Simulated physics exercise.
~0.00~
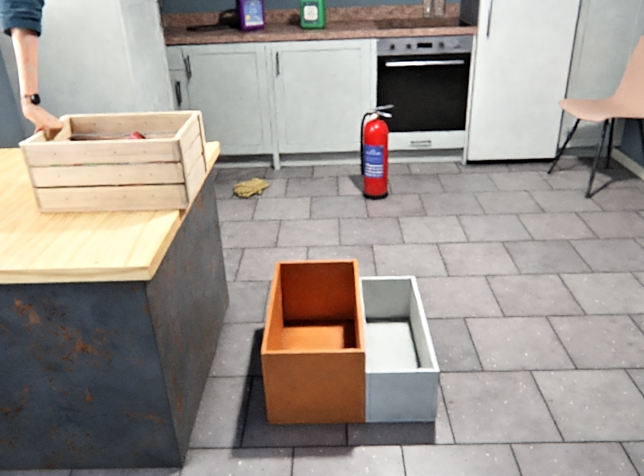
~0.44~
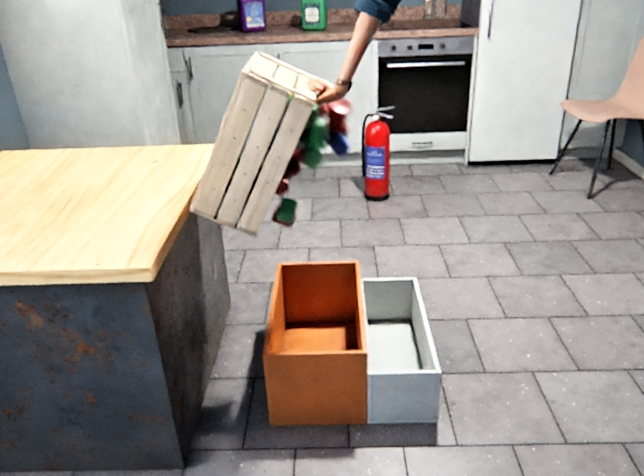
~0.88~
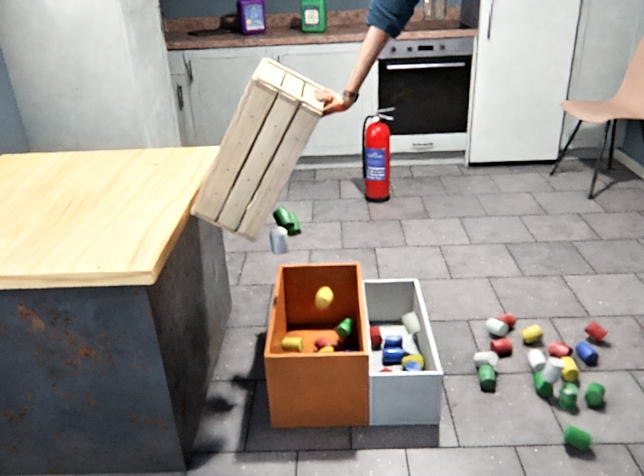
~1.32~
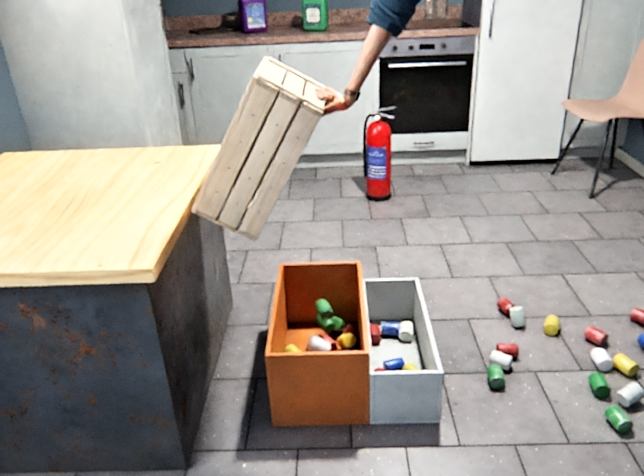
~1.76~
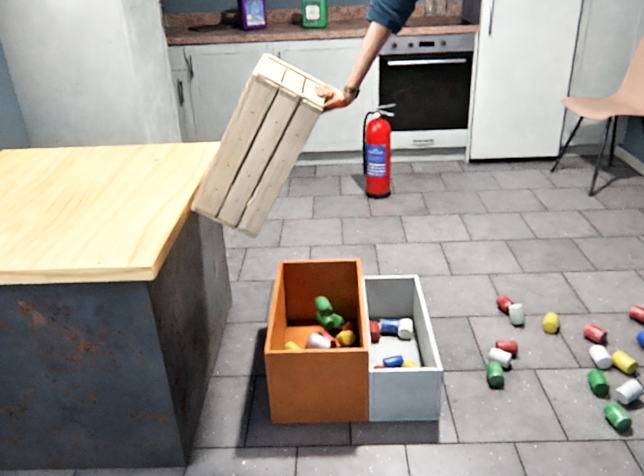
The clip opens in a kitchen, where a hand grips a pale wooden crate on a bench, with an open orange tub and a white box standing empty on the tiled floor. The hand swings the crate over the bench's end until it tips steeply downward. Small red, green, blue, white and yellow jars spill out in a cluster. Some drop into the orange tub and fewer into the white box, while many scatter across the floor to the right. The last jars fall, and the emptied crate stays tilted in the hand as everything settles, with under half the jars in the orange tub.
